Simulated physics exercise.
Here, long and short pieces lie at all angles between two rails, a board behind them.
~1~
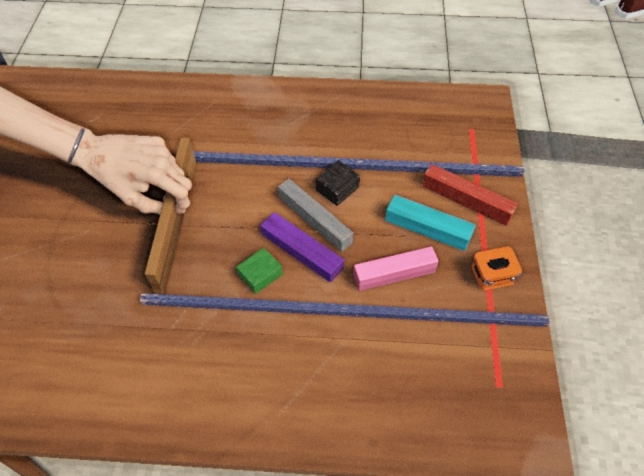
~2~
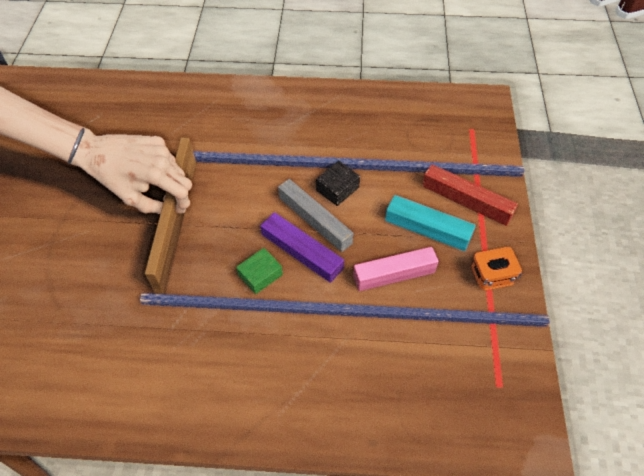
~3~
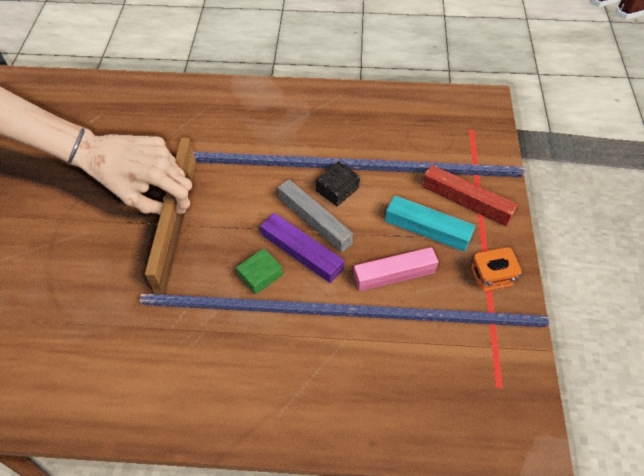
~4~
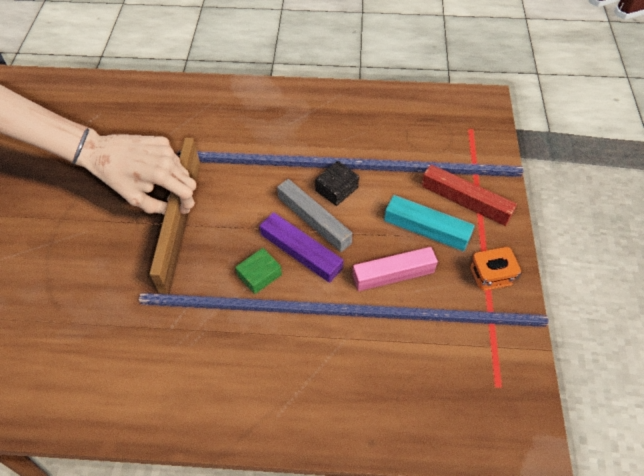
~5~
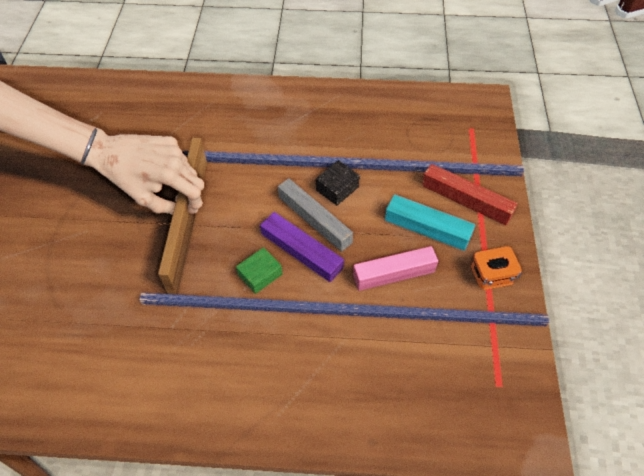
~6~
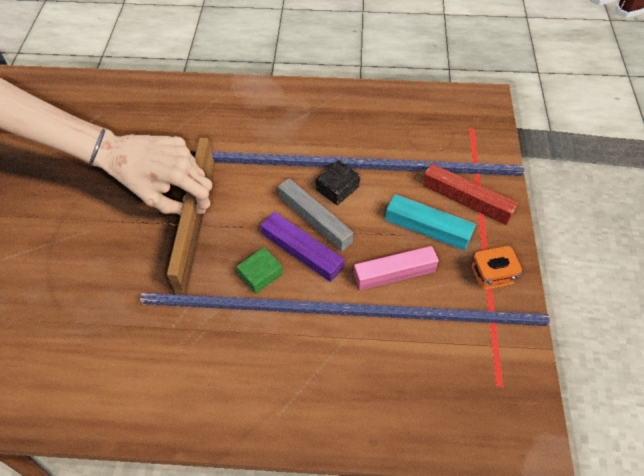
A hand slides a wooden board slightly right between two blue rails, toward scattered coloured pieces.
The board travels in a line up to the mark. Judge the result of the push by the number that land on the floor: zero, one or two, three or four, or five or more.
The number that land on the floor is three or four.
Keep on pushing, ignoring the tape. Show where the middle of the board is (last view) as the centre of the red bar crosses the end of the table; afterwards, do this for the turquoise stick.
I'd say about (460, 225) for the first one and about (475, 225) for the second.
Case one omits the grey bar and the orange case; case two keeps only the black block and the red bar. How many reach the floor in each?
Counts - first: 2; second: 2.
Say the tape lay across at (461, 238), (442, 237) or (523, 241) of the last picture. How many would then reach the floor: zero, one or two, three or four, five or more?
So, tape by tape, it's one to two, then one to two, then at least five.
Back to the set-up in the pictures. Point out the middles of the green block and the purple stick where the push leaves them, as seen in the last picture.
You'll see the green block at (514, 289), with the purple stick at (522, 257).
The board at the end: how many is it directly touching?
The count in contact is 3.
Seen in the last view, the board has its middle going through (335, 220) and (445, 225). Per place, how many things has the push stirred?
So 5, and at the other place 8.
Soon after, none off yet; orange case at rest near (495, 269); red bar at rest near (469, 194); turquoise stick at rest near (429, 222).
After that, none off yet; orange case displaced a little near (511, 268); red bar at rest near (469, 194); turquoise stick moving near (437, 219).
And then, one off so far; orange case on its way down near (535, 343); red bar displaced a little near (514, 203); turquoise stick displaced about its own width near (500, 226).
In the end, the number that fall off is three or four; gone, pink stick, turquoise stick, red bar and orange case.
